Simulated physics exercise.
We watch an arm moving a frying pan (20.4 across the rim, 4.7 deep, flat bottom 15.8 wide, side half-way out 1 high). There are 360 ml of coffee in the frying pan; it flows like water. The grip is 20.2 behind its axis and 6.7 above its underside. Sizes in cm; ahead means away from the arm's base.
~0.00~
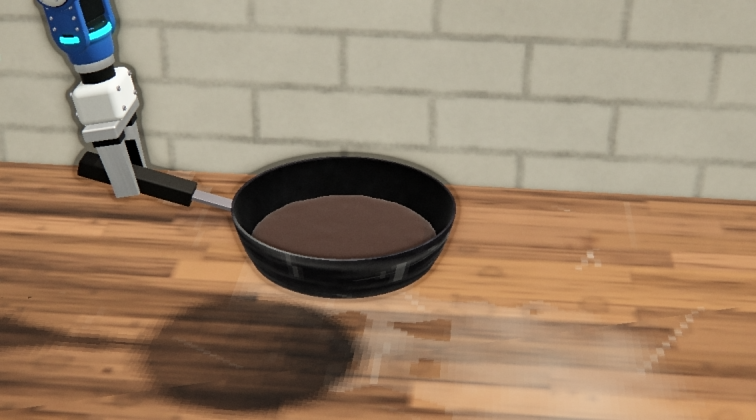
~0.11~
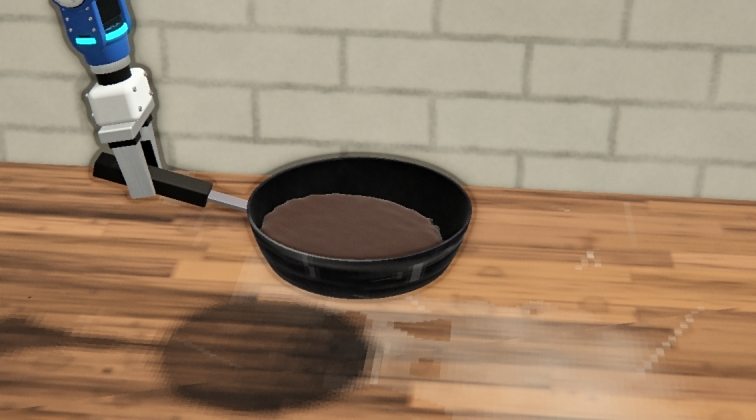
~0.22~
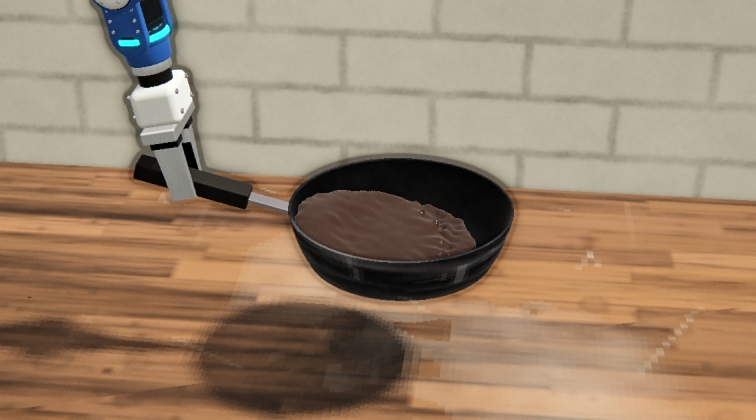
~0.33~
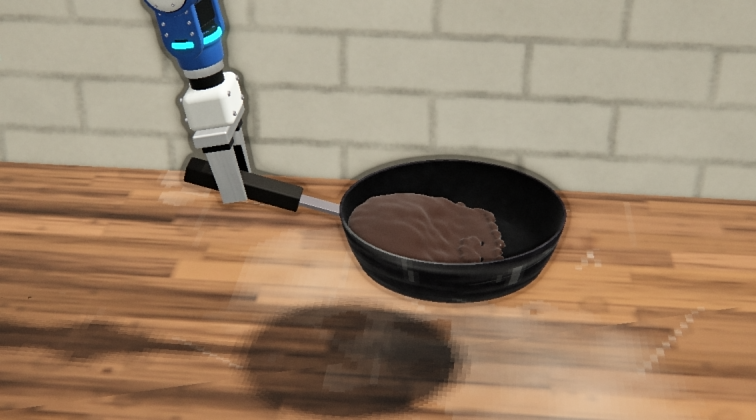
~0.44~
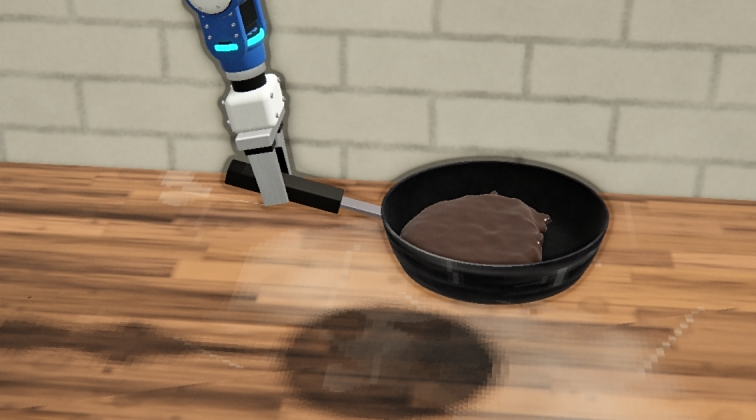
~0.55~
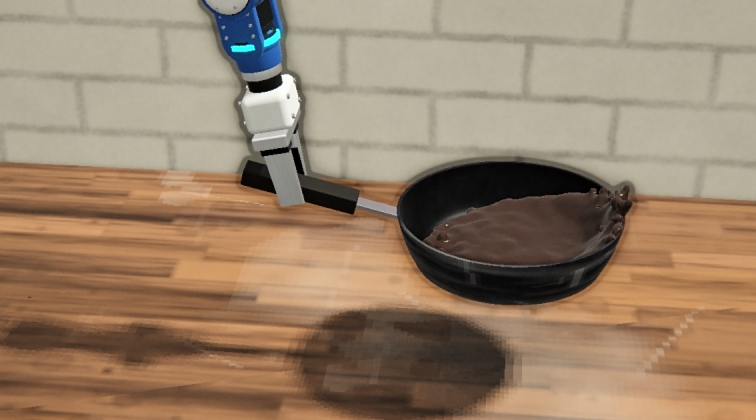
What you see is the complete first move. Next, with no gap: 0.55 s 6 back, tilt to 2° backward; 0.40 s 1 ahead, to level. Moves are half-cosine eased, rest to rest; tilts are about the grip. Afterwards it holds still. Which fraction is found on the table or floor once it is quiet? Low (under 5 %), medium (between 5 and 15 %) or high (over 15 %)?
A medium share, between 5 and 15 %, ends on the table or floor.
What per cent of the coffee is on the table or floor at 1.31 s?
Some 8 per cent.
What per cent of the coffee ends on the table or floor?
About 8 %.
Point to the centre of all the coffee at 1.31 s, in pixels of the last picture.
Around (434, 242).
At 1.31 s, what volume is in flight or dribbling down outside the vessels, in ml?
About 0 ml.
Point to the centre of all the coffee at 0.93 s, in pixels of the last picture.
Around (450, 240).
After 0.93 s, tilted 2° backward, liquid up to 18 above the table; 330 ml in the frying pan, 25 ml on the table or floor.
After 1.31 s, level, liquid up to 22 above the table; 330 ml in the frying pan, 30 ml on the table or floor.
After 1.70 s, level, liquid up to 15 above the table; 330 ml in the frying pan, 30 ml on the table or floor.
After 2.50 s, level, liquid up to 15 above the table; 330 ml in the frying pan, 30 ml on the table or floor.
In the end, 330 ml in the frying pan, 30 ml on the table or floor. That is 8 % on the table or floor.
